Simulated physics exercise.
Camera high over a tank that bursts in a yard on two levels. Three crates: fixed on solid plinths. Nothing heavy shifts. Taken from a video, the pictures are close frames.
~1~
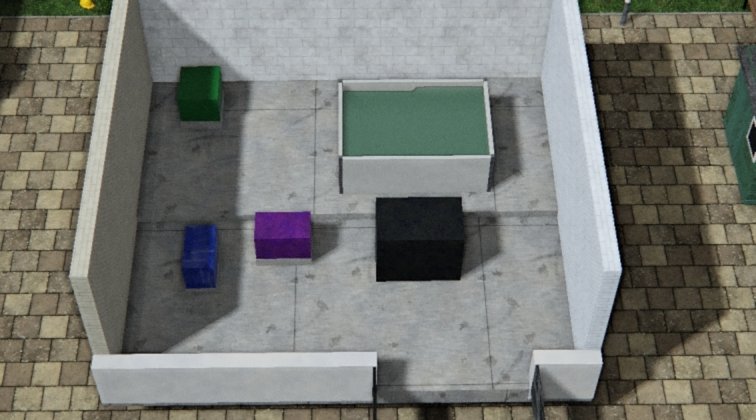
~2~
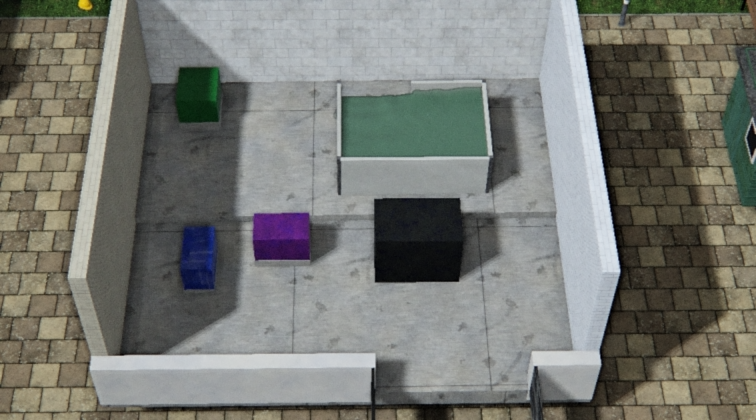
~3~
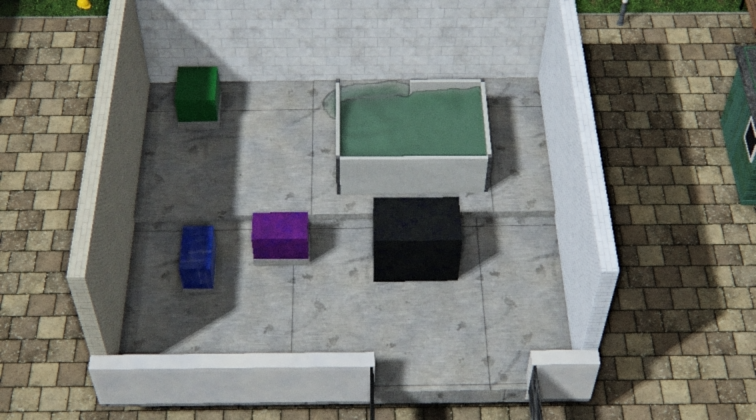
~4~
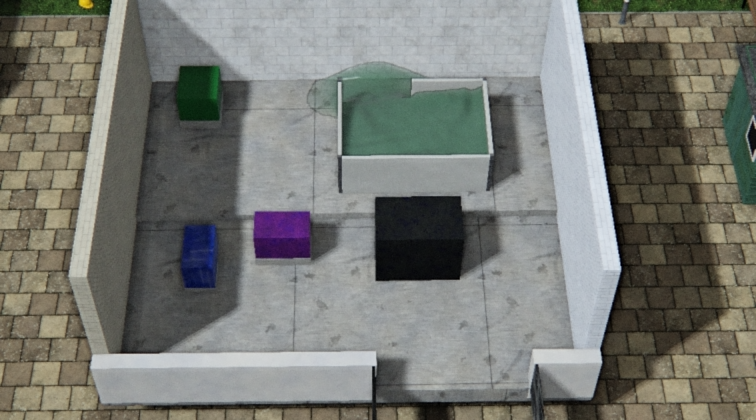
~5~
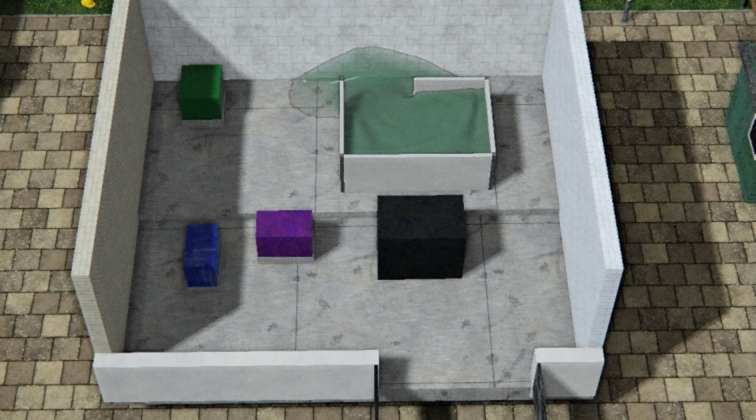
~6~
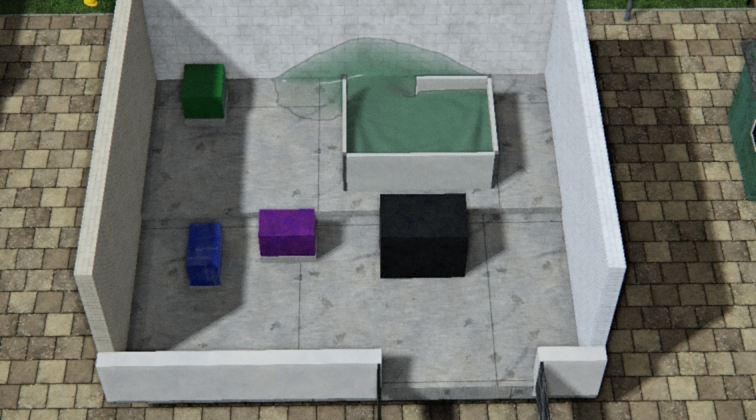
We see a high view of a walled yard with colored boxes and an open tank of green water. Water bursts through the tank's far side and spreads across the floor behind it, while the boxes stay in place.
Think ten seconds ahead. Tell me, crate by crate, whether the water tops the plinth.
Outcome: I expect the green crate to be touched by the water. I expect the purple crate to stay untouched. I expect the blue crate to be touched by the water.
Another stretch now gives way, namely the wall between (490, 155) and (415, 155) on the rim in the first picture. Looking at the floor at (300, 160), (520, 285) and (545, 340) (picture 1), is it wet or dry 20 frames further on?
One after the other: Not flooded, flooded, under water.
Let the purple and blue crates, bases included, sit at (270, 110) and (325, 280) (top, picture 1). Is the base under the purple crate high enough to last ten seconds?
As for the purple one, it is dampened.
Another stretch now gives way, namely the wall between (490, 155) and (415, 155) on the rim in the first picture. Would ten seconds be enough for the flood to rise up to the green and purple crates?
In that case the green crate is never flooded and the purple crate is flooded.
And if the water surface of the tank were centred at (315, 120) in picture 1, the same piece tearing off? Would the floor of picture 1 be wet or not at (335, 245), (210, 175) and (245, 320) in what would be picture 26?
First unwetted; next drenched; last drenched.
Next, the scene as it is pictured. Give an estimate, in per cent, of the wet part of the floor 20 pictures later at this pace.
Estimated share: Around 60 %.
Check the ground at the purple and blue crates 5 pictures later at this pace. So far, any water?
Purple: Dry; blue: Dry.
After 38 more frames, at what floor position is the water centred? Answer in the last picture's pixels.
Centre of mass: Roughly (349, 197).
A moment on, water covers 15 % of the floor; the green crate water round its plinth, the purple crate not reached, the blue crate not reached.
Next, water covers 35 % of the floor; the green crate water round its plinth, the purple crate not reached, the blue crate not reached.
Then, water covers 60 % of the floor; the green crate water round its plinth, the purple crate water round its plinth, the blue crate water round its plinth.
Later, water covers 85 % of the floor; the green crate water round its plinth, the purple crate water round its plinth, the blue crate water round its plinth.
In the end, water covers 90 % of the floor; the green crate was topped, the purple crate stayed above the water, the blue crate was topped.
